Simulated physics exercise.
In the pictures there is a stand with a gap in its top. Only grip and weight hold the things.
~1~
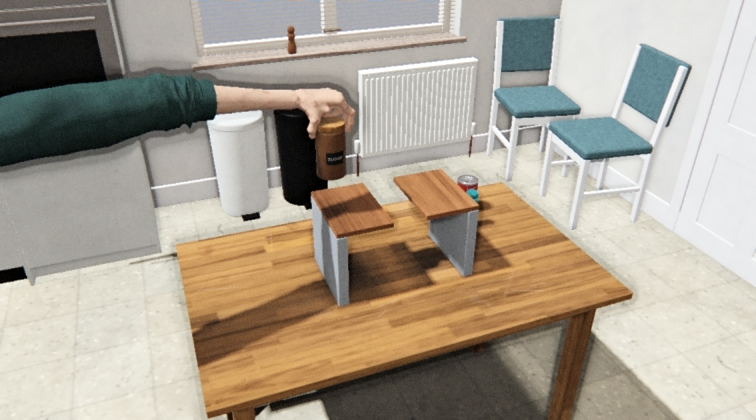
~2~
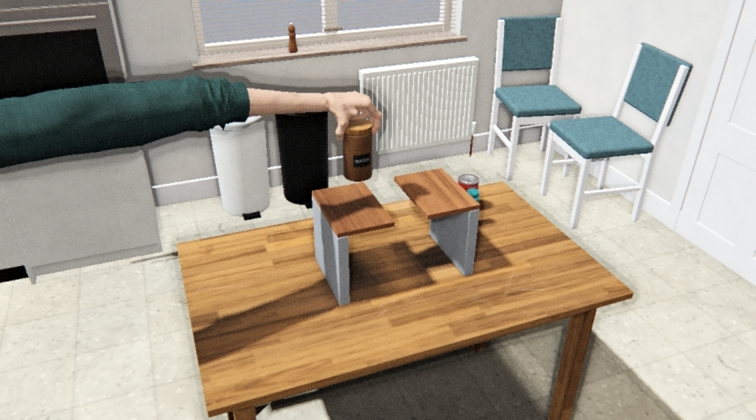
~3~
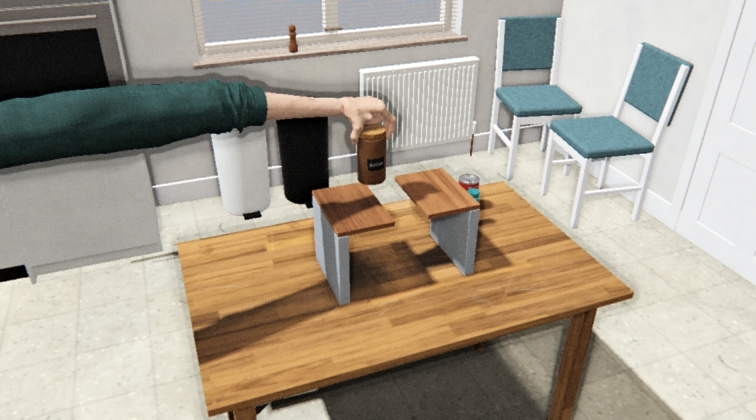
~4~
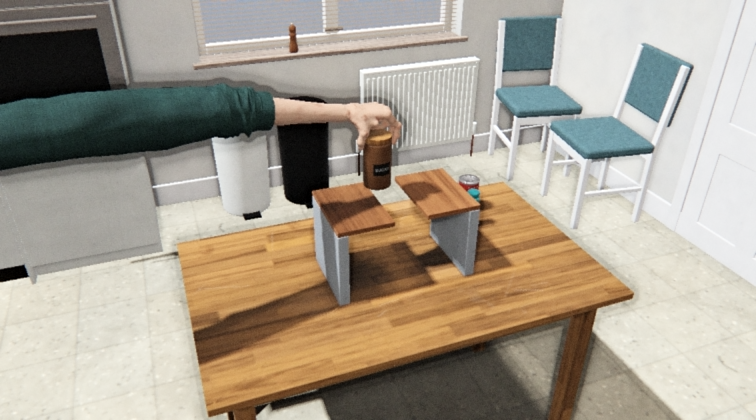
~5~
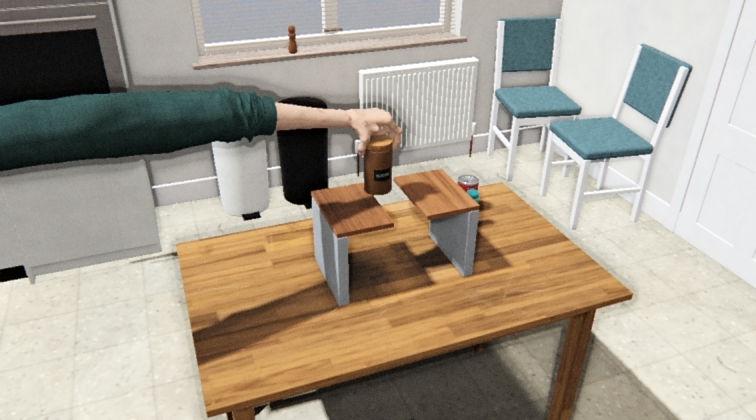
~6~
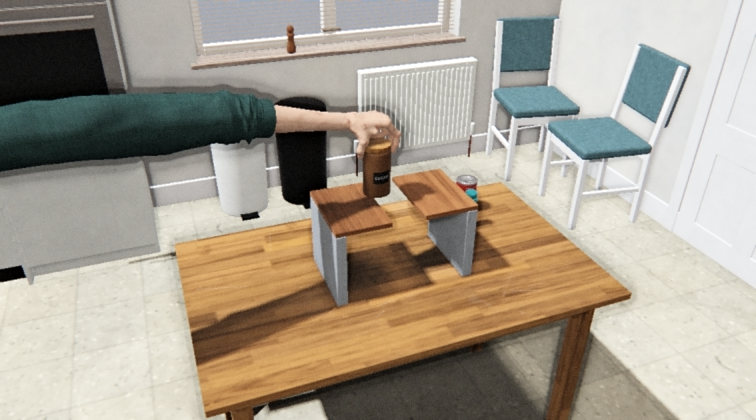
To begin with, a hand in a green sleeve holds a brown jar above a wooden table, near a stand with a gap in its top. The arm moves the jar to the right, slowing as it nears the gap. It then lowers the jar slightly, still gripping it above the stand.
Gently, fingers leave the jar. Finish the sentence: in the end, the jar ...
In the end, the jar is held at the gap.
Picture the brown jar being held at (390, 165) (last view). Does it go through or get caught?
Result: Passes the gap.
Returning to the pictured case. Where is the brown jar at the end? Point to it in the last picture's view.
Near (377, 178).
Then, 0.20 s past the last view, brown jar displaced a little near (377, 177).
Then, 0.60 s past the last view, brown jar displaced a little near (377, 178).
Finally, all 3 still in place. Final places as the last picture's camera would see them, brown jar near (377, 178). The jar is caught.
